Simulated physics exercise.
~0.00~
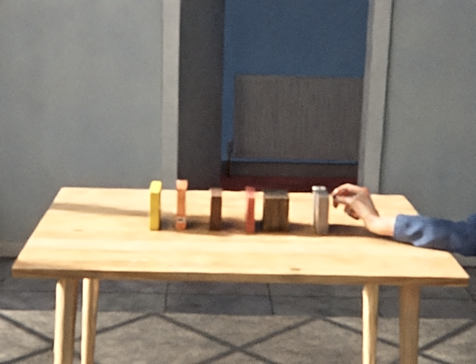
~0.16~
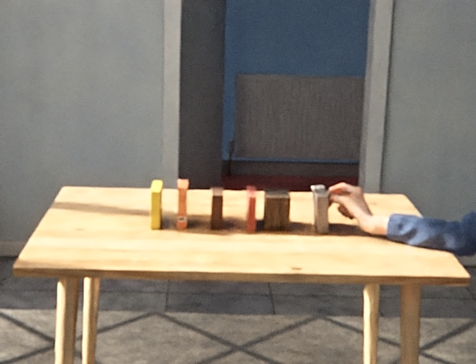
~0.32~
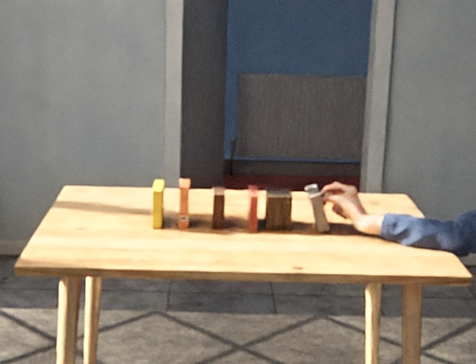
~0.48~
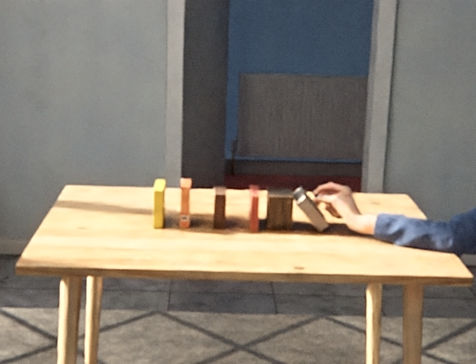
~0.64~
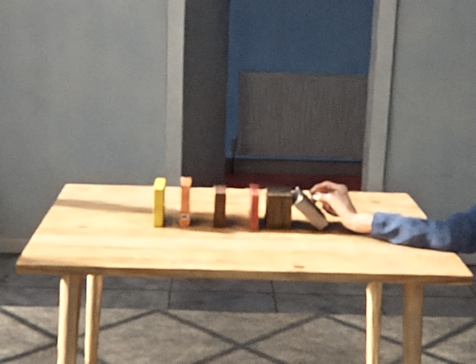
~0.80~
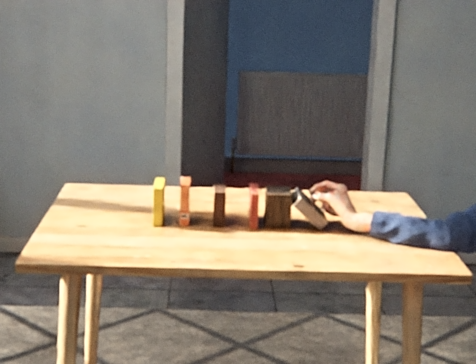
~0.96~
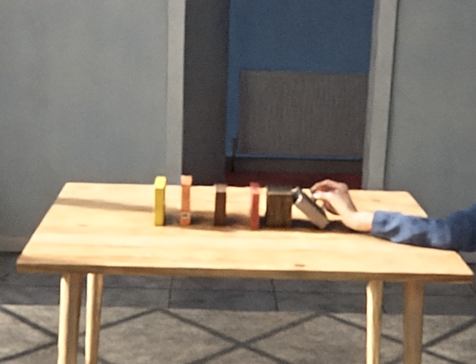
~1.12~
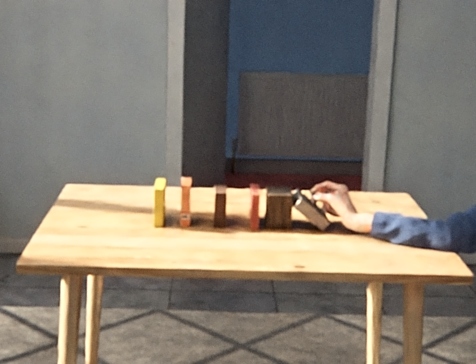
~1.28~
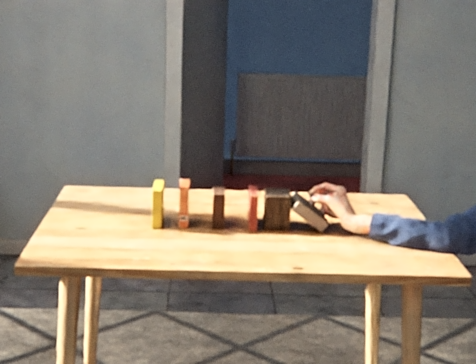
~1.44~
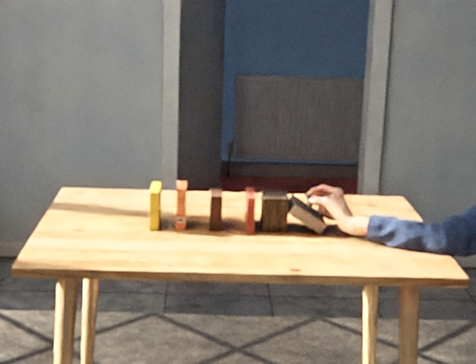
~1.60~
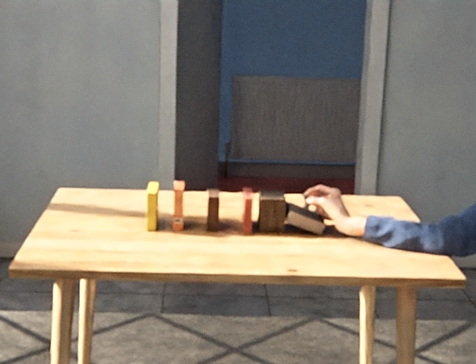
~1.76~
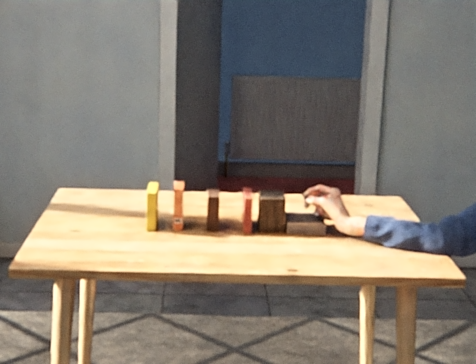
A hand tips the grey block left until it lies flat beside five upright pieces.
